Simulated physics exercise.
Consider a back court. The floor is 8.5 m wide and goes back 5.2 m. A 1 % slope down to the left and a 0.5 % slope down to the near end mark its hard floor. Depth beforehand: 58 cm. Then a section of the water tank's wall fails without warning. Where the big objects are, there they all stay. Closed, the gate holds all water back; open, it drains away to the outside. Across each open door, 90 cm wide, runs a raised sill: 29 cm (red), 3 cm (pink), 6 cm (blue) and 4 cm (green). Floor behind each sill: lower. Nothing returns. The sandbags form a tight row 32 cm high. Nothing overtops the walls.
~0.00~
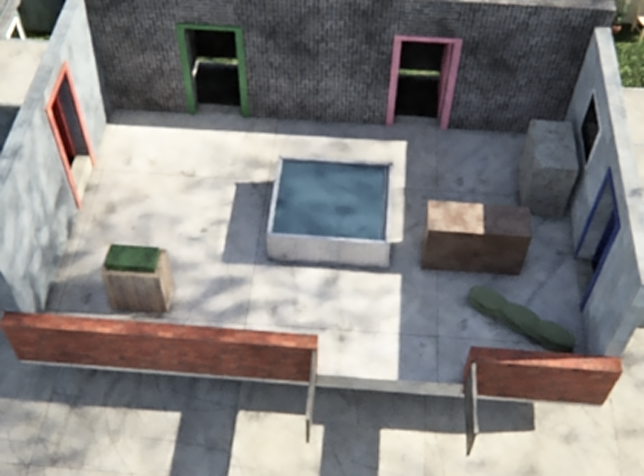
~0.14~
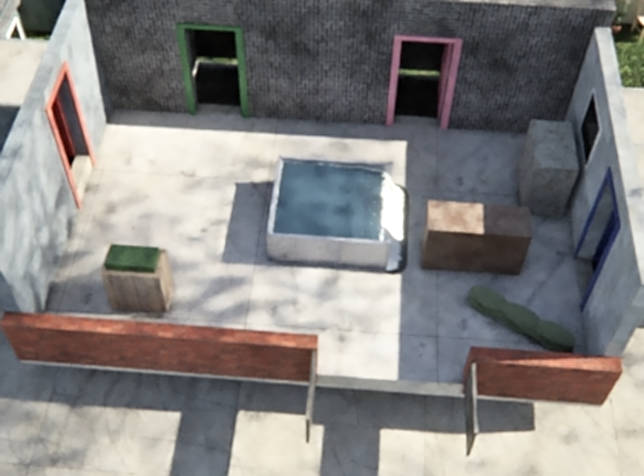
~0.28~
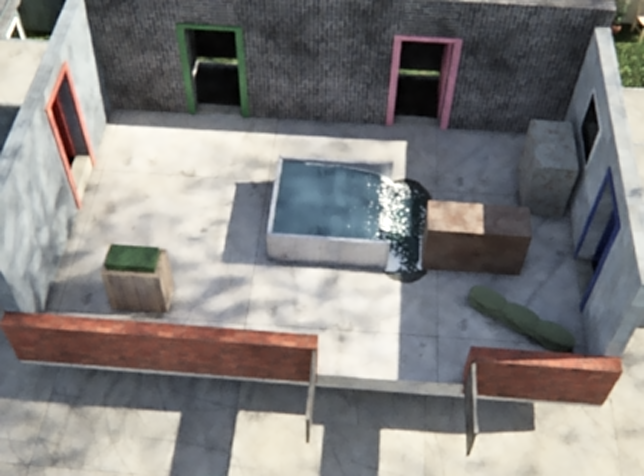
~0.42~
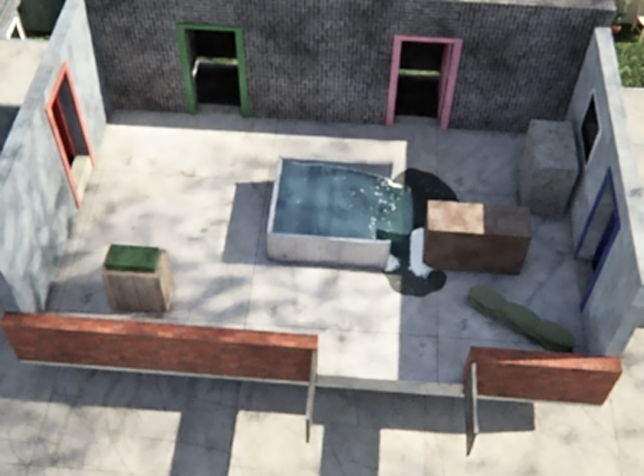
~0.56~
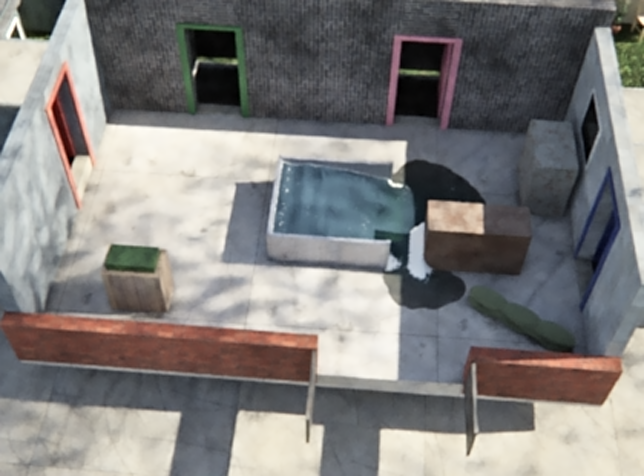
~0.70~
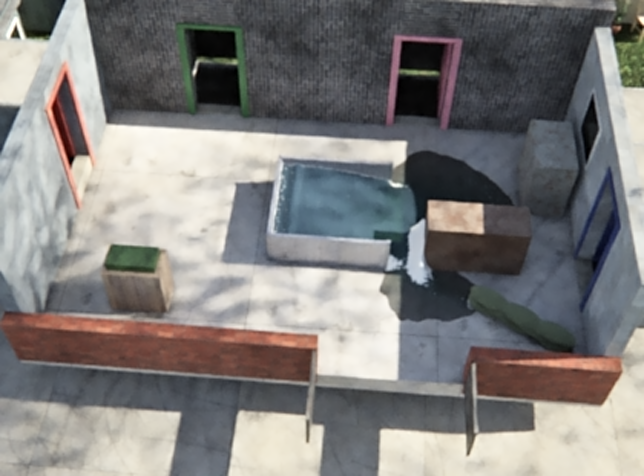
Water tank in a walled court pouring water from its right side, the dark wet patch spreading around a brown box.
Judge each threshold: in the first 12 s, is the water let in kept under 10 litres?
Outcome: The red door never tops the limit; the pink door tops the limit; the blue door tops the limit; the green door never tops the limit.
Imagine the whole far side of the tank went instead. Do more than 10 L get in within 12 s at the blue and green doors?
Compared with the limit, blue is lower and green is higher.
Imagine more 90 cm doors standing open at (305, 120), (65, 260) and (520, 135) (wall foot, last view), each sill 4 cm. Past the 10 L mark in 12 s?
Result in order - not enough, not enough, more than that.
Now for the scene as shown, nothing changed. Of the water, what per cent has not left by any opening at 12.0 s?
76 %.
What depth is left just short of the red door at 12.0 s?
I'd put it at around 5.5 cm deep.
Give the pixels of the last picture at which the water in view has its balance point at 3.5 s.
Its balance point lies near (457, 220).
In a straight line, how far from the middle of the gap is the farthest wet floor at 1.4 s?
That works out near 3.4 m.
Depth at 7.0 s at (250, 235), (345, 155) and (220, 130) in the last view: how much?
Reading - approx. 0 / 4 / 2 cm.
After 1.4 s water covers 25 % of the floor and is deepest (37 cm) near (411, 253); red door not reached, pink door not reached, blue door 4 cm at the sill, 0 L in, green door not reached.
After 2.2 s water covers 35 % of the floor and is deepest (32 cm) near (560, 138); red door not reached, pink door 2 cm at the sill, 0 L in, blue door 9 cm at the sill, 1 L in, green door not reached.
After 3.5 s water covers 40 % of the floor and is deepest (26 cm) near (543, 166); red door not reached, pink door 7 cm at the sill, 5 L in, blue door 9 cm at the sill, 10 L in, green door not reached.
After 7.0 s water covers 65 % of the floor and is deepest (11 cm) near (536, 325); red door not reached, pink door 4 cm at the sill, 44 L in, blue door 7 cm at the sill, 23 L in, green door 2 cm at the sill, 0 L in.
After 12.0 s water covers 85 % of the floor and is deepest (10 cm) near (49, 301); red door 6 cm at the sill, 0 L in, pink door 3 cm at the sill, 53 L in, blue door 3 cm at the sill, 25 L in, green door 2 cm at the sill, 0 L in.
